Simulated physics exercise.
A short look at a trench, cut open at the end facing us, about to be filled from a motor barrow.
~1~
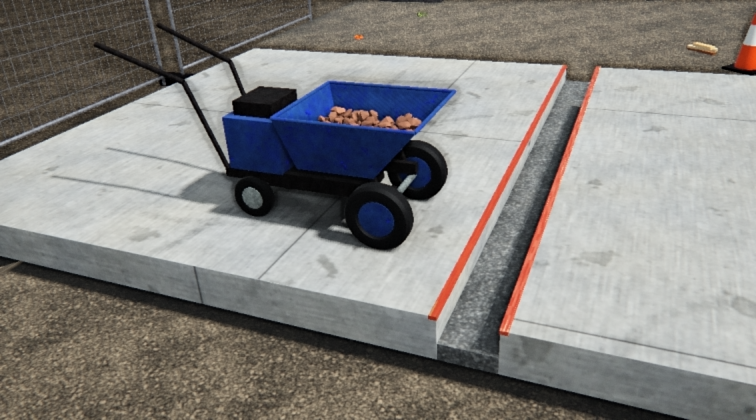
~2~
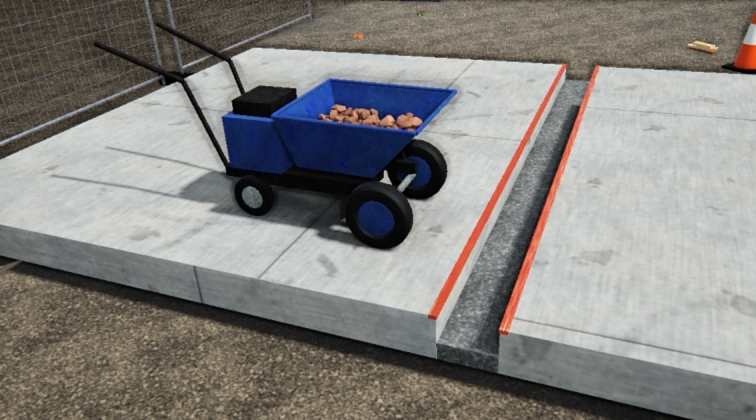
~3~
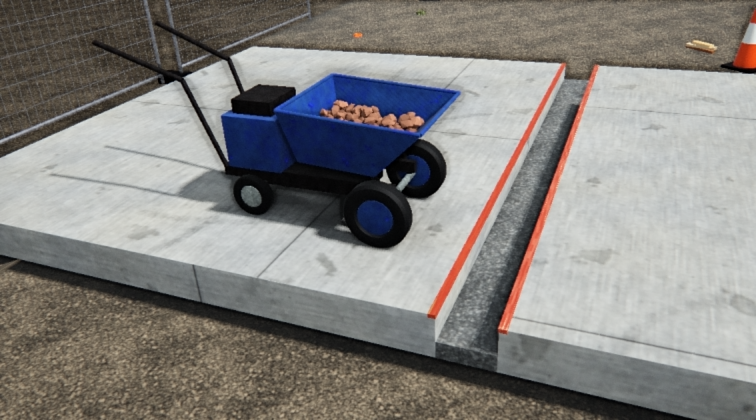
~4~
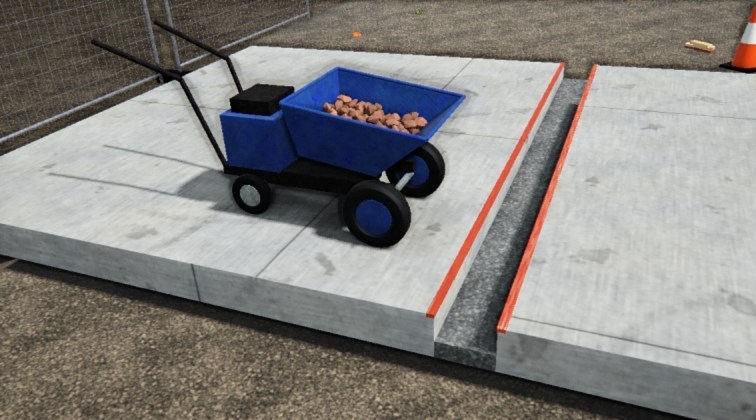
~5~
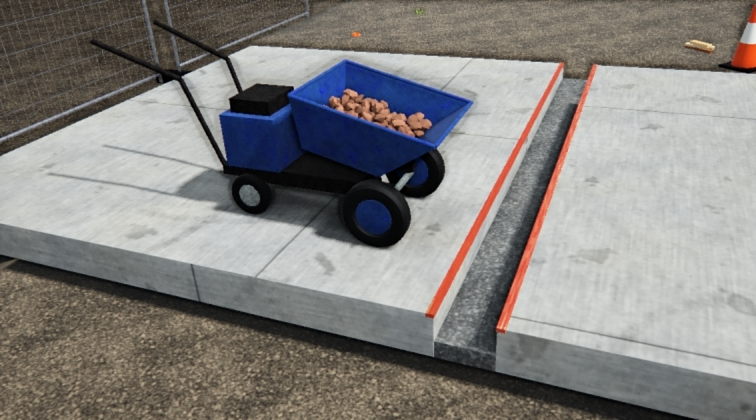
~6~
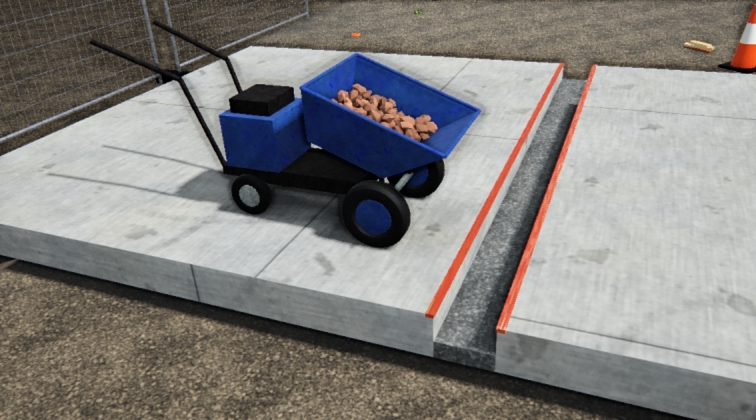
Blue skip of a motor barrow tilting gradually to the right on a concrete slab, brown rubble inside, beside an orange-edged trench.
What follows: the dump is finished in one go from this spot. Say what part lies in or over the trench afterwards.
The trench ends with over half of it.
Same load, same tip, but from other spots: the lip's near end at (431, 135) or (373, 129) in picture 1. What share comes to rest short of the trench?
First some 0, then 10 per cent.
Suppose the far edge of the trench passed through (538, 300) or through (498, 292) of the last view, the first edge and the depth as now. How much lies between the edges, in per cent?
In turn 100 and 60 in a hundred.
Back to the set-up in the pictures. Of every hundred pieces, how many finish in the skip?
Roughly 15 in a hundred.
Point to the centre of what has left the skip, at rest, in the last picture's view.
Around (506, 249).
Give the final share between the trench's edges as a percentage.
Some 80 per cent.
Soon, skip tipped steeply; all in the skip.
A while on, skip tipped right over; about half in the skip; about half in or heaped over the trench; a stray few beyond it.
Towards the end, skip tipped right over; a small part in the skip; most in or heaped over the trench; a stray few beyond it.
Finally, skip tipped right over; a small part in the skip; most in or heaped over the trench; a stray few beyond it.
